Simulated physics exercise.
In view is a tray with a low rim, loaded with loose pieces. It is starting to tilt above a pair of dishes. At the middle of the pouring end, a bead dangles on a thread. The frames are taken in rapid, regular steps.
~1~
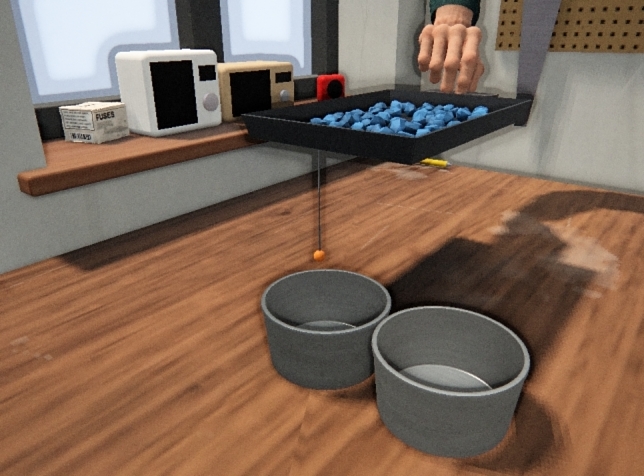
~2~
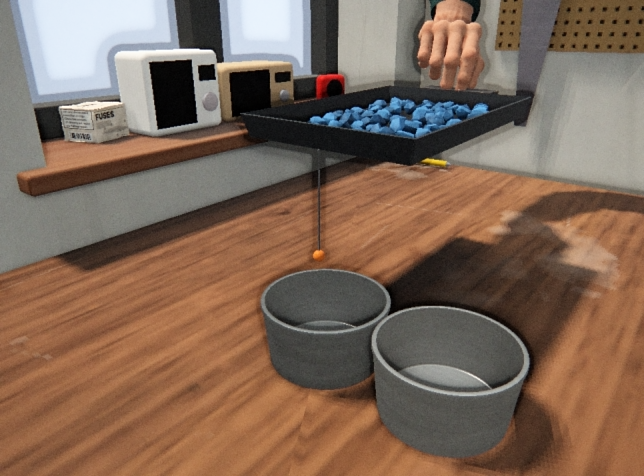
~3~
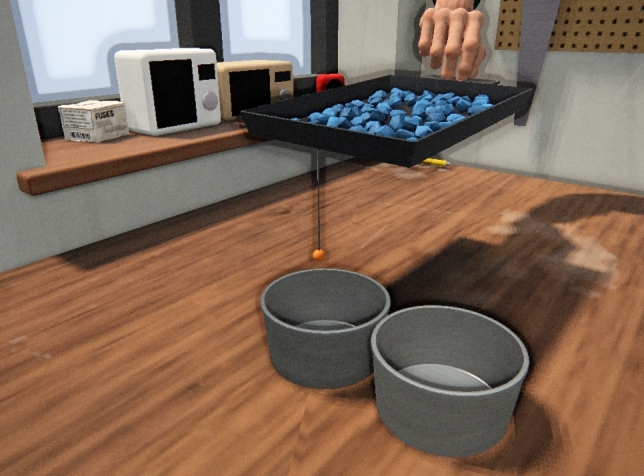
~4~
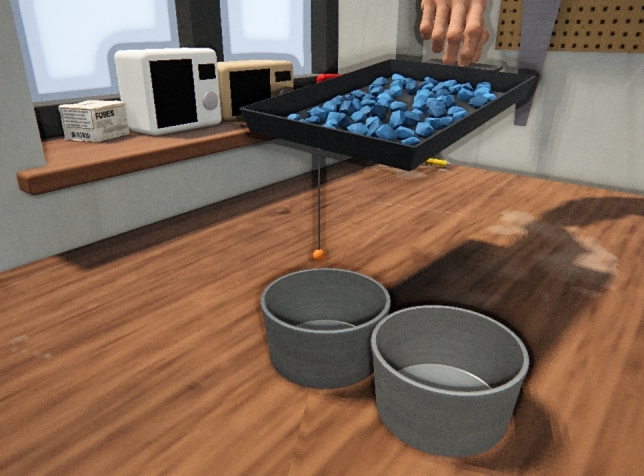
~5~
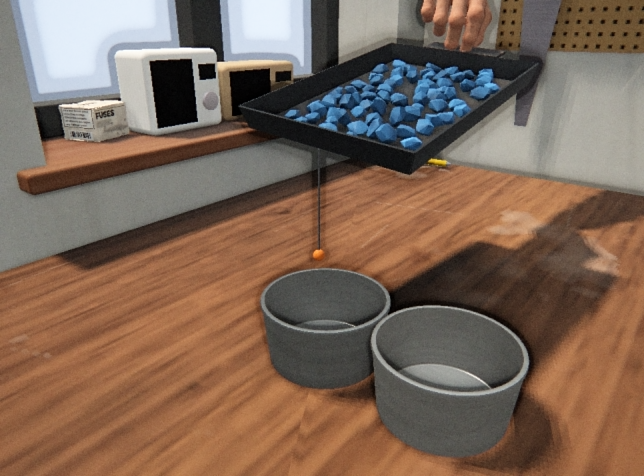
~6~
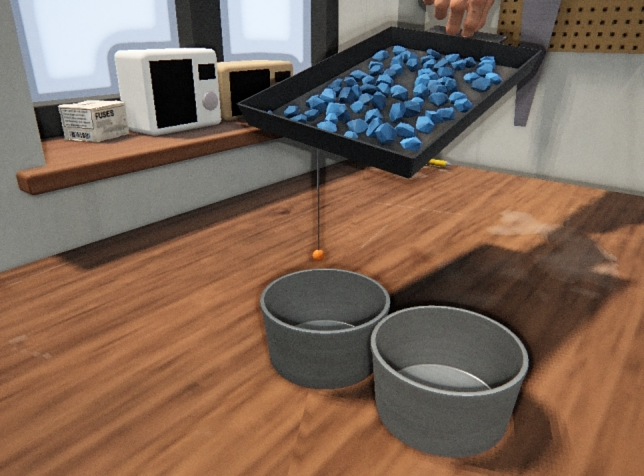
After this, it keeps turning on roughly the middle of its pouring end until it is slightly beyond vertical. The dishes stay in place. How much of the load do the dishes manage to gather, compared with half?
They gather more than half of it.
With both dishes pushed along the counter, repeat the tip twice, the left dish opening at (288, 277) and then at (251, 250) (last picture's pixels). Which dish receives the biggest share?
Placement one: The right-positioned dish. Placement two: The right-positioned dish.
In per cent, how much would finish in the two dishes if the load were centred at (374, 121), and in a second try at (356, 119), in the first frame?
Estimates in order: 80 percent, 90 percent.
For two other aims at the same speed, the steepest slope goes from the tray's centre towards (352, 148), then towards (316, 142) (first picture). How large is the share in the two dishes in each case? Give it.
70 % and 30 %.
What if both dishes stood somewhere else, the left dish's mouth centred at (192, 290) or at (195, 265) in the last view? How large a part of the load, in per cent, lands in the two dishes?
Roughly 10 % and 20 %.
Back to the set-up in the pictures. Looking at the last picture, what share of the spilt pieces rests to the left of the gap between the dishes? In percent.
Left share: Close to 20 %.
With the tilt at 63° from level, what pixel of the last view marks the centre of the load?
In the last view, the load is centred close to (383, 129).
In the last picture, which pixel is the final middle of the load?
It settles centred around (358, 357).
Shortly afterwards, tray tipped steeply; all but a few on the tray; only a few in the air.
Next, tray tipped past a quarter turn; a little on the tray; near a quarter in the right dish; near half in the left dish; a little outside both; a little in the air.
Some moments later, tray tipped past a quarter turn; near a quarter in the right dish; near half in the left dish; near a quarter outside both.
In the end, tray tipped past a quarter turn; near a quarter in the right dish; near half in the left dish; near a quarter outside both.
